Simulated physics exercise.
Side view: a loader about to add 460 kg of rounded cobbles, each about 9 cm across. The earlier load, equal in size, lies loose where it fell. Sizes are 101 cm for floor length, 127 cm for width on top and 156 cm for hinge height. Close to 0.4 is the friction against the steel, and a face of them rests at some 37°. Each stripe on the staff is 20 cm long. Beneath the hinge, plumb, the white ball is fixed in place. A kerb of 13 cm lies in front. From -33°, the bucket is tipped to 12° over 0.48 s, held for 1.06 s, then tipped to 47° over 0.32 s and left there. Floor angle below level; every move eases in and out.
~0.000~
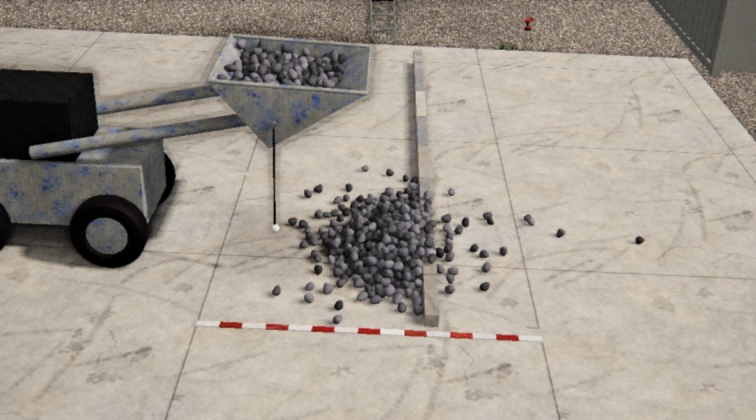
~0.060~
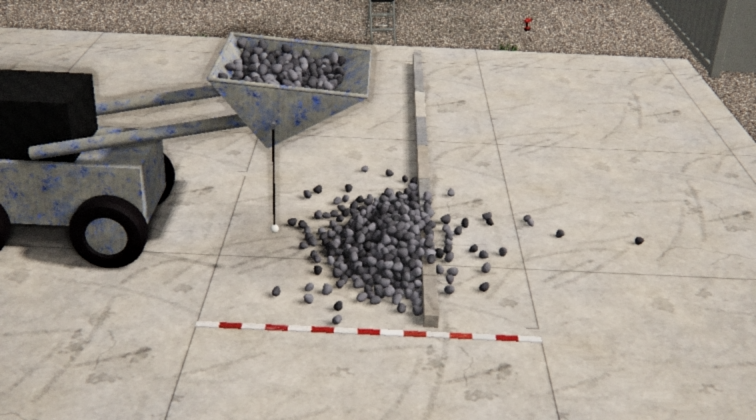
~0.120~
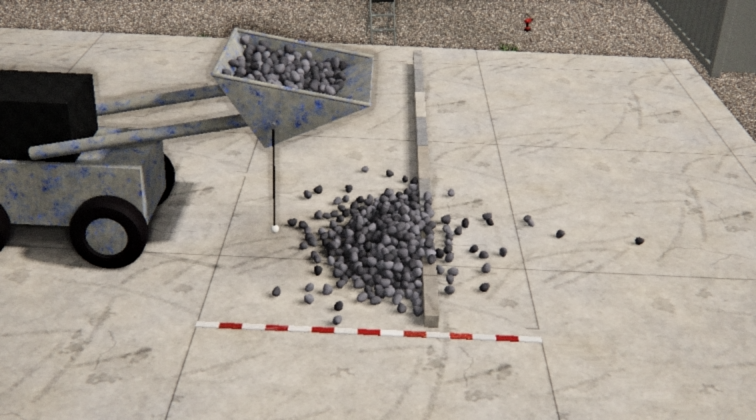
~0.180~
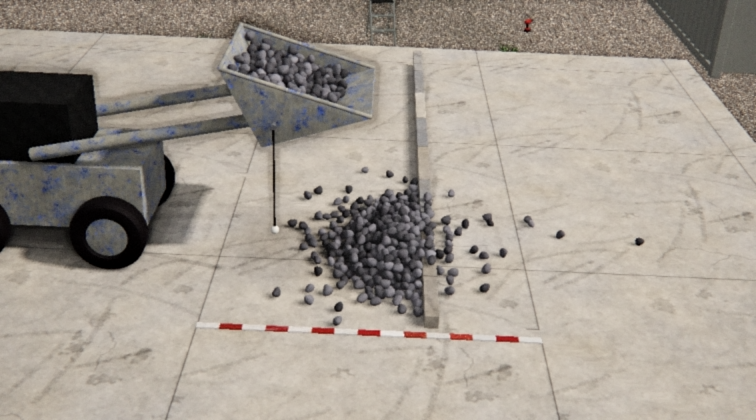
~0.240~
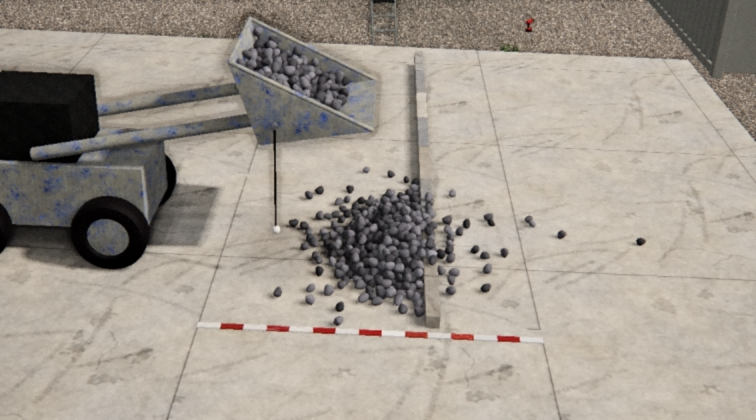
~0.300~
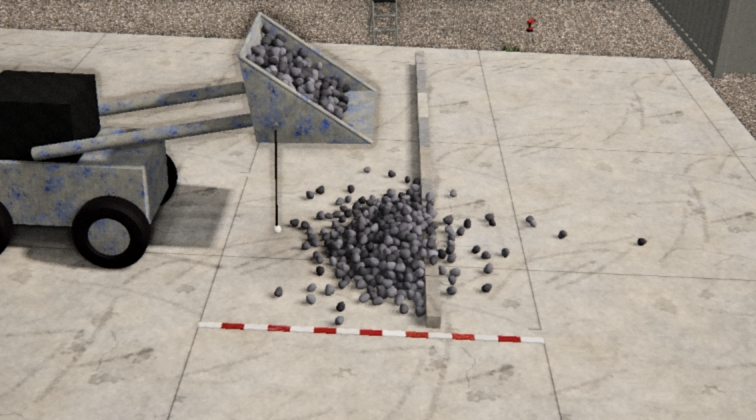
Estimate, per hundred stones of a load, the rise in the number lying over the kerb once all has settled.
Roughly 7 more per hundred.
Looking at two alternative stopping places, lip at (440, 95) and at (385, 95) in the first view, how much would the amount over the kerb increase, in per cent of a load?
80 %, then 15 %.
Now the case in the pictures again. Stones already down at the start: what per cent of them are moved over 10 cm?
Roughly 10 per cent of them.
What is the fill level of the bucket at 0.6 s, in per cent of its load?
That works out to about 100 %.
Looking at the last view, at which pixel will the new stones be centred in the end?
The middle lies near (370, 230) in the last picture.
After 0.4 s the floor is at 9°; in per cent of one load, 100 in the bucket, 94 on this side of the kerb, 6 over the kerb; the foremost stones are at (531, 234).
After 0.6 s the floor is at 12°; in per cent of one load, 100 in the bucket, 94 on this side of the kerb, 6 over the kerb; the foremost stones are at (531, 234).
After 2.3 s the floor is at 47°; in per cent of one load, 9 in the bucket, 179 on this side of the kerb, 12 over the kerb; the foremost stones are at (532, 234).
After 5.1 s the floor is at 47°; in per cent of one load, 0 in the bucket, 187 on this side of the kerb, 13 over the kerb; the foremost stones are at (534, 234). Net gain over the kerb, 7.
